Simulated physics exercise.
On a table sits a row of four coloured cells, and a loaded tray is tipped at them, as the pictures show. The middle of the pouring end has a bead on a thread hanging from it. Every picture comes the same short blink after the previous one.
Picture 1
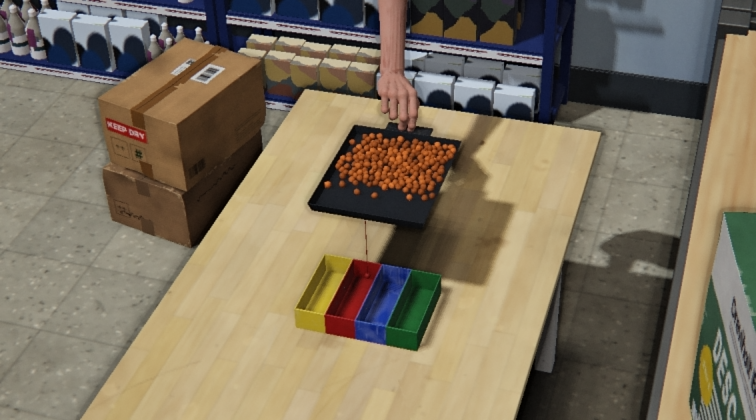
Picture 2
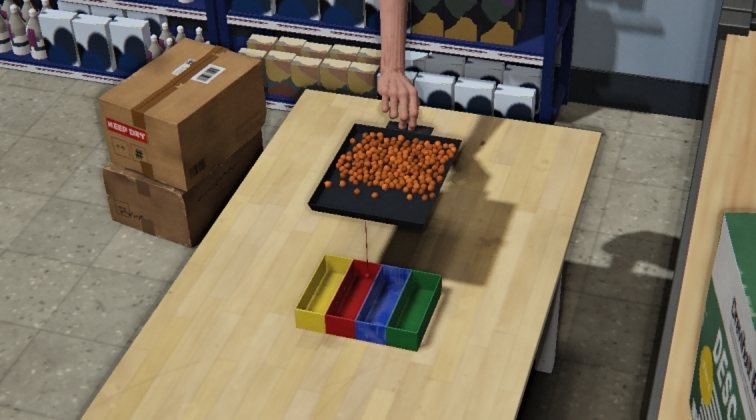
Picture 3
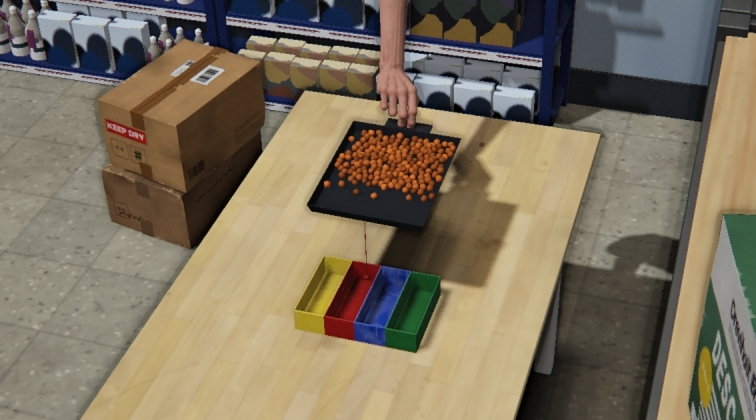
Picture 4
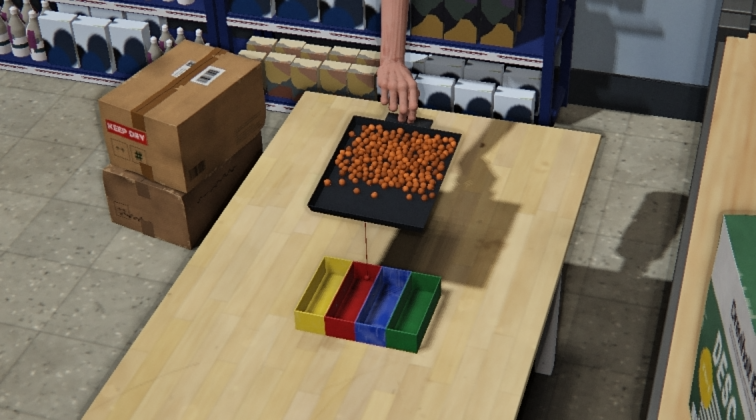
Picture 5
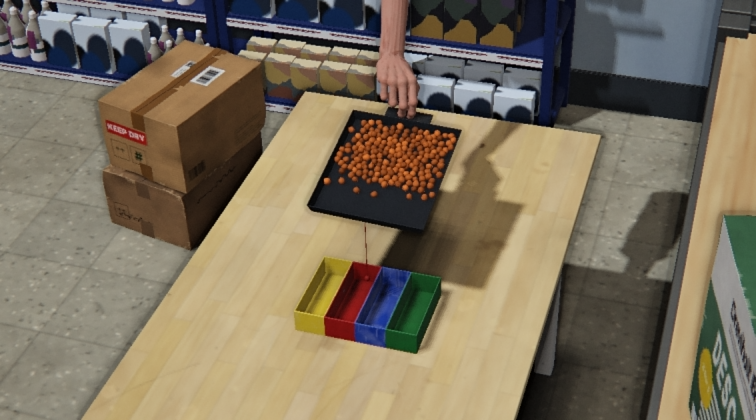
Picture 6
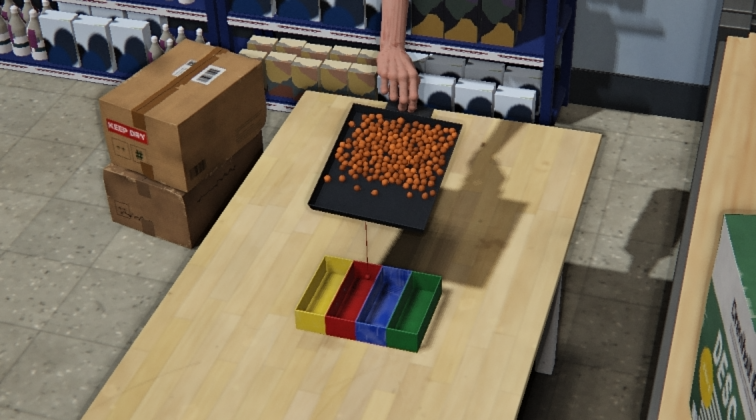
To begin with, a hand holds a black tray of orange-brown coated peanuts level above yellow, red, blue and green cells on a wooden table, a thread hanging from its near edge. Then the hand slowly raises the tray's far end, tilting it slightly, its right front corner lowest, while the peanuts barely shift.
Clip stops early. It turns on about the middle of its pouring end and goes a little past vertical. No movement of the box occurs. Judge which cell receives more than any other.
The green cell receives the most.
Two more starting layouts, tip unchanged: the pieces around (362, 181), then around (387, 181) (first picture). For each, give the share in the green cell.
Roughly 40 per cent, and 40 per cent.
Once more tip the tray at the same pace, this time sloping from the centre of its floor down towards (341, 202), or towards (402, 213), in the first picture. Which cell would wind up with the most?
Try 1 - the yellow one / try 2 - that green cell.
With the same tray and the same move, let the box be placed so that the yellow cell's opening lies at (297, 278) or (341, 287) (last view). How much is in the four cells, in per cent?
In order, about 40 and 100 in a hundred.
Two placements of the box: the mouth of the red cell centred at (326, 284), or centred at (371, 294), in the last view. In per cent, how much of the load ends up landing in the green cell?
First position: Some 30 %; second position: Some 30 %.
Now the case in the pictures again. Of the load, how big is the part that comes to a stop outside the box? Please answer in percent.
About 20 per cent.
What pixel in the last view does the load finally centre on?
The centre comes to rest close to (399, 323).
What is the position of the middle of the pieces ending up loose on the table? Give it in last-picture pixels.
Look around pixel (461, 348).
Shortly afterwards, tray tipped steeply; the bulk on the tray; only a few in the blue cell; only a few in the red cell; only a few in the green cell; only a few falling or outside the box.
Next, tray tipped right over; a little on the tray; near a quarter in the green cell; near a quarter in the blue cell; a little in the red cell; only a few in the yellow cell; near a quarter falling or outside the box.
Some moments later, tray tipped past a quarter turn; near a third in the green cell; near a quarter in the blue cell; near a quarter in the red cell; only a few in the yellow cell; near a quarter falling or outside the box.
In the end, tray tipped past a quarter turn; near a third in the green cell; near a quarter in the blue cell; near a quarter in the red cell; only a few in the yellow cell; near a quarter outside the box.
